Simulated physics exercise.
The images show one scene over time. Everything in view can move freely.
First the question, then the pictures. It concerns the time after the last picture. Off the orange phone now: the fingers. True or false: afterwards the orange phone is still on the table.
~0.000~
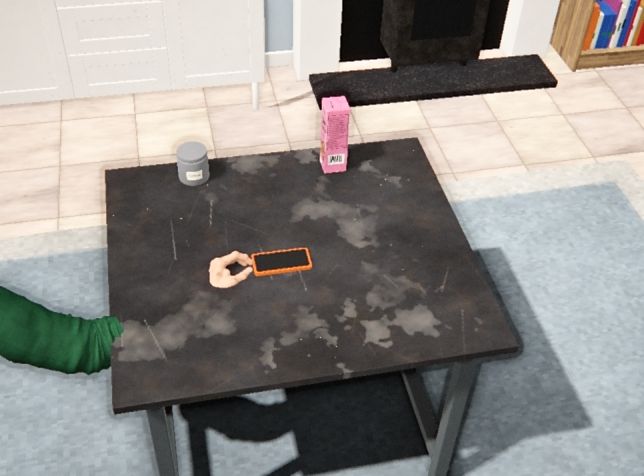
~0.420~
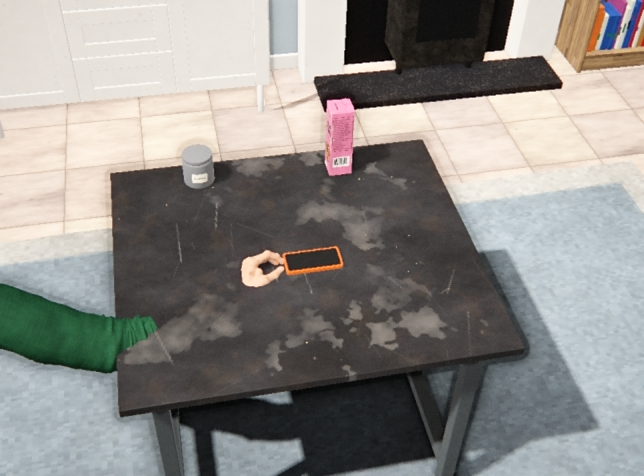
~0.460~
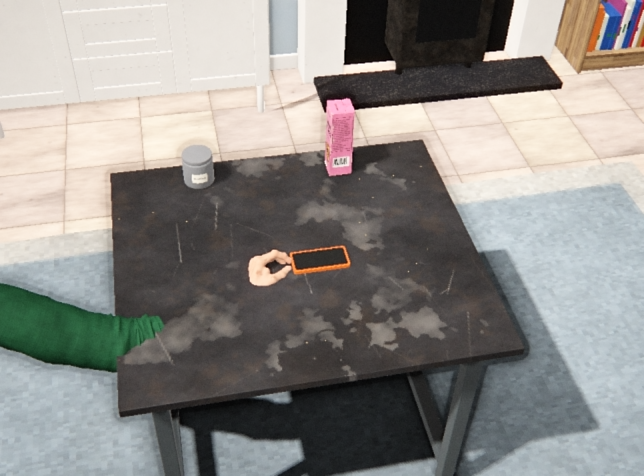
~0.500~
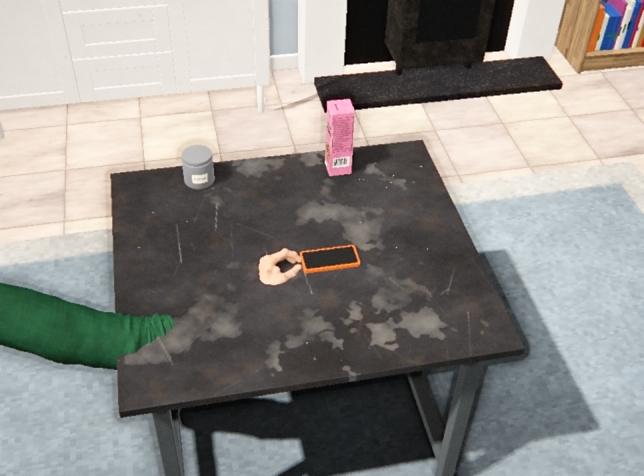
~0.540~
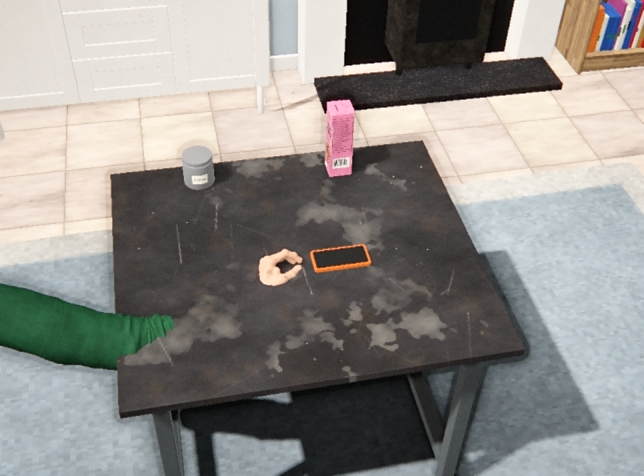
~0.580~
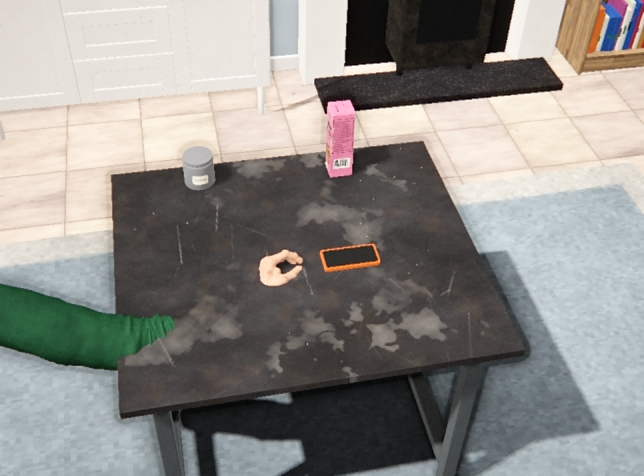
True.
By 0.68 s, orange phone moved about its own width near (367, 255).
By 0.78 s, orange phone moved about its own width near (375, 254).
When it is over (1.3 s), moved from the start, orange phone. End places, in pixels of the last picture, orange phone near (376, 254).
